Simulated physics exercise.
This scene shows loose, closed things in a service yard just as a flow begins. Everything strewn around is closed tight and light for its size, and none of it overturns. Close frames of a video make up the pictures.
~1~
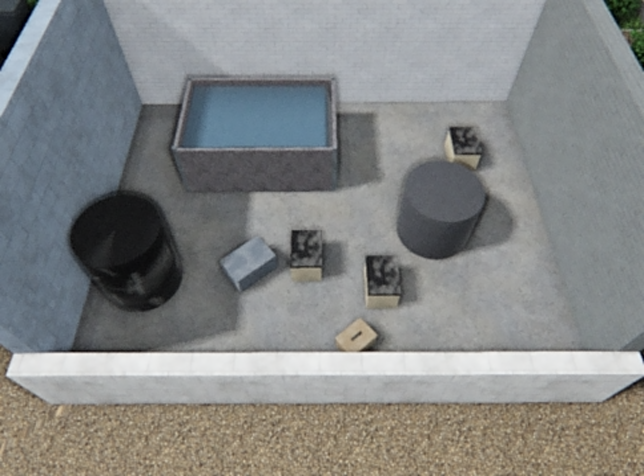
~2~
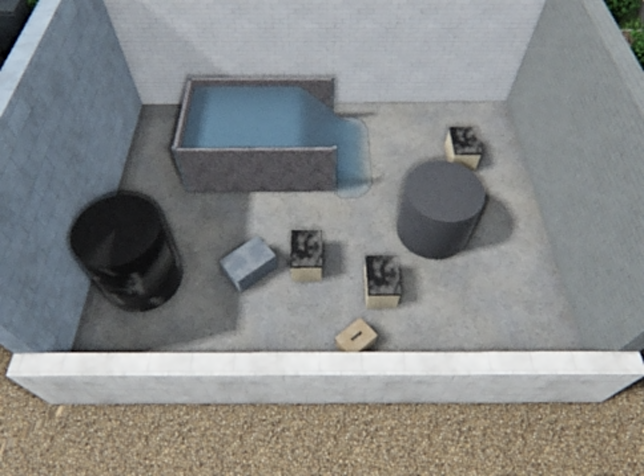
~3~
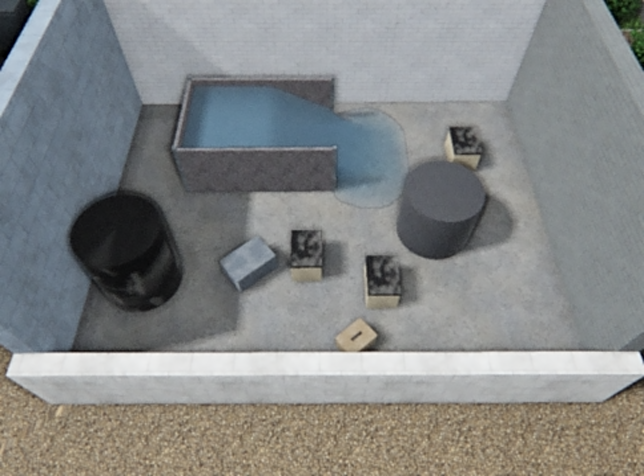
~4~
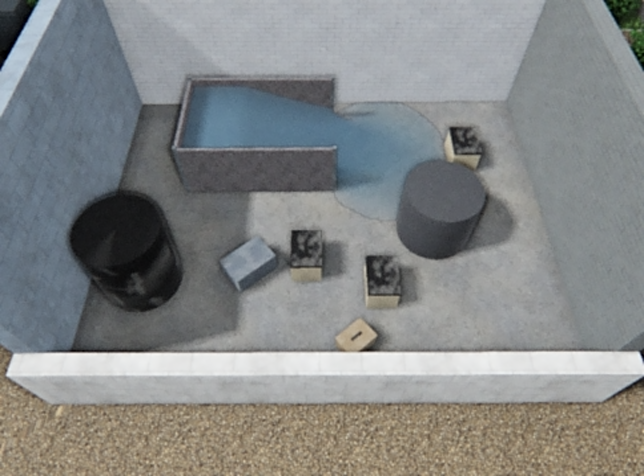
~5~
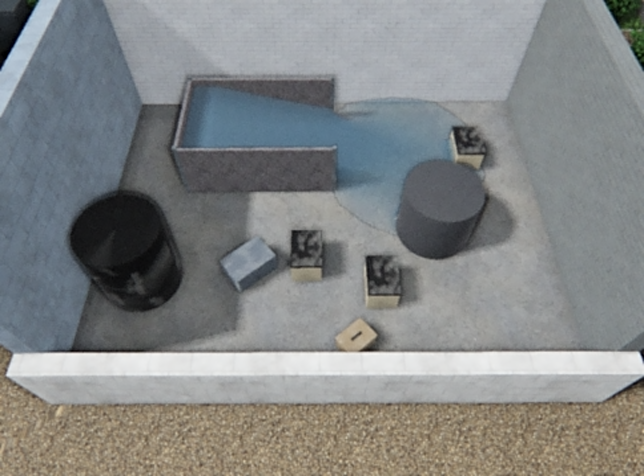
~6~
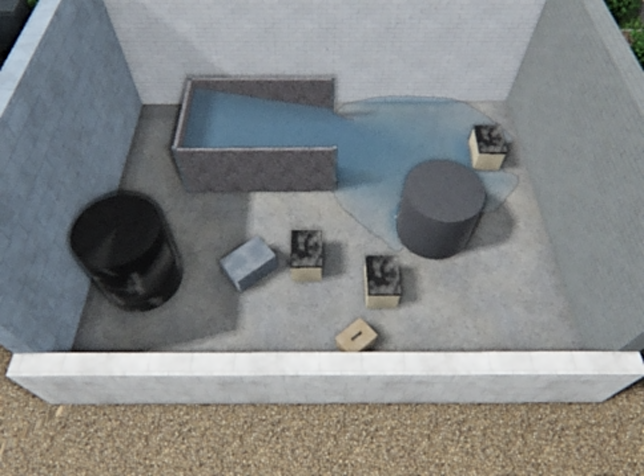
In a walled yard, water poured out of the right side of a raised stone tank, spread across the floor around a gray cylinder, and pushed a dark-topped box a little to the right.
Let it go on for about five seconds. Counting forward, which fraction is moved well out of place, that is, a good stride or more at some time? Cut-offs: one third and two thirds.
The portion moved well away stays in the middle third.
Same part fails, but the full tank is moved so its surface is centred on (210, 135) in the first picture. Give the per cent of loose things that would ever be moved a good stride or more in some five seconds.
The share comes to close to 60 percent.
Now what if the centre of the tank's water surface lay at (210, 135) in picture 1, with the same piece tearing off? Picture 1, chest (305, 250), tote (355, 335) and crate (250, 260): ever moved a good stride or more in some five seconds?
Result per object - stayed close, went far, stayed close.
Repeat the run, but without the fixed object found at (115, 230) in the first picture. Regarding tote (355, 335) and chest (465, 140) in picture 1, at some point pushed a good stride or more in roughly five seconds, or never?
Listed order result: Knocked clear / knocked clear.
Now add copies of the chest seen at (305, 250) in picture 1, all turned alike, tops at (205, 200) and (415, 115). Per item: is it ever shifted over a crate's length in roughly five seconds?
Listed in order: Hardly budges, then shoved clear.
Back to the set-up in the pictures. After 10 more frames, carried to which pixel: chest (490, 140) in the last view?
About (530, 126).
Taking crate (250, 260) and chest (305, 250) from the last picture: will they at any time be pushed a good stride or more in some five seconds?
Answer in sequence: A shorter distance; a shorter distance.
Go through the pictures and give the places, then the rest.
In the first frame, a chest at (466, 140), on the bottom; a crate at (248, 258) rests on the ground; 0 of 5 have shifted.
In the second frame, a chest at (466, 140), on the bottom; a crate at (248, 258), on the bottom; 0 of 5 have shifted.
In the third frame, a chest at (466, 140), on the bottom; a crate at (248, 258), on the bottom; 0 of 5 have shifted.
In the fourth frame, a chest at (466, 140), on the bottom; a crate at (248, 258), on the bottom; 0 of 5 have shifted.
In the fifth frame, a chest at (469, 140) rests on the ground, close to its start; a crate at (248, 258), on the bottom; 0 of 5 have shifted.
In the sixth frame, a chest at (490, 138), on the bottom, a stride from its start; a crate at (248, 258), on the bottom; 1 of 5 have shifted.
A moment on, 1 of 5 are well off their spots; 1 afloat.
Next, 1 of 5 are well off their spots; 1 afloat.
Later, 1 of 5 are well off their spots; 2 afloat.
In the end, 3 of 5 are well off their spots, and 3 have been at some point; 3 afloat.
